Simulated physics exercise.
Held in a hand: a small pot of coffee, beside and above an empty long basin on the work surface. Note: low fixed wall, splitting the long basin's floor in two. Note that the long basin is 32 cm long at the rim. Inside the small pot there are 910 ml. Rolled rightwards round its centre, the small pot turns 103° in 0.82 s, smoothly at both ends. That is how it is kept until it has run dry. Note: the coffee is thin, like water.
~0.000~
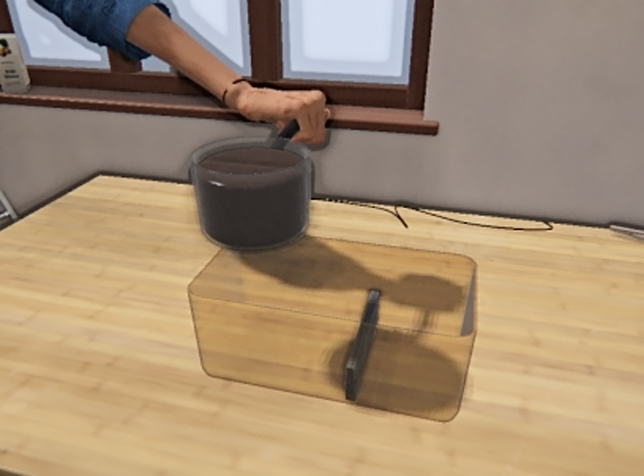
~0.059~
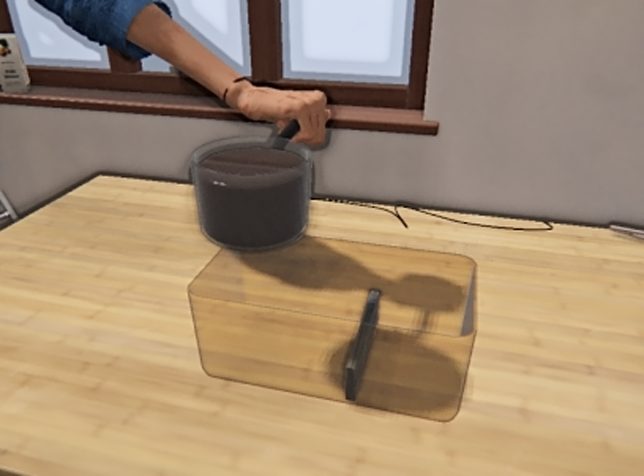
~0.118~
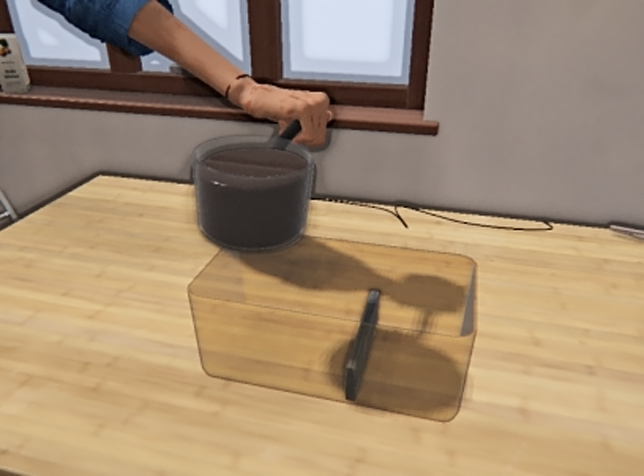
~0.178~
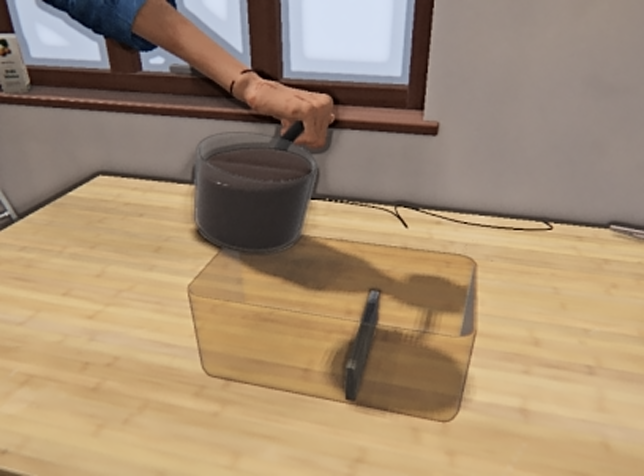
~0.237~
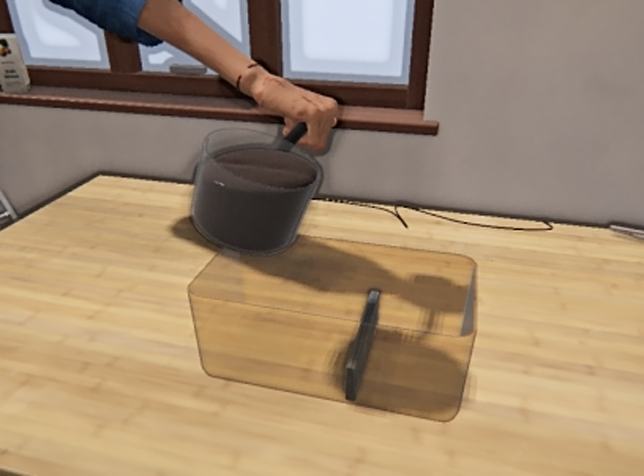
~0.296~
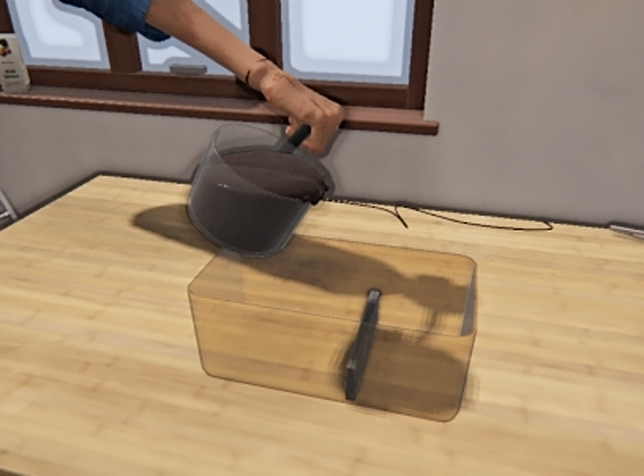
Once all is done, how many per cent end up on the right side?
Roughly 37 percent ends up on the right side.
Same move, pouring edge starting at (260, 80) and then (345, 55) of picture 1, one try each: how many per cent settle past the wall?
Respectively about 5 and 85 percent.
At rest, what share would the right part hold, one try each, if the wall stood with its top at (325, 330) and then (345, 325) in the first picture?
Result: 90 per cent, then 65 per cent.
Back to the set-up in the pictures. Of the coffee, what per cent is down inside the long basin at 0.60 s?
I'd put it near 30 percent.
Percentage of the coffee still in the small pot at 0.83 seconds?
About 10 % is still there.
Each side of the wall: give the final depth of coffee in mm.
The left side settles near 20 mm and the right side near 18 mm.
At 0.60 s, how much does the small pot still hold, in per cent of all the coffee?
At that time about 46 in a hundred parts are still held.
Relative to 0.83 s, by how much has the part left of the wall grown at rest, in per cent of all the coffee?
That amounts to roughly 16 per cent of the whole.
After 0.60 s the tilt is 86° and 46 per cent is still to pour, 12 is left of the wall and 18 right of it.
After 0.83 s the tilt is 103° and 10 per cent is still to pour, 47 is left of the wall and 37 right of it.
After 1.06 s the tilt is 103° and 1 per cent is still to pour, 60 is left of the wall and 37 right of it.
After 1.32 s the tilt is 103° and 0 per cent is still to pour, 62 is left of the wall and 37 right of it.
In the end 62 per cent lies left of the wall, 37 right of it and 1 outside.
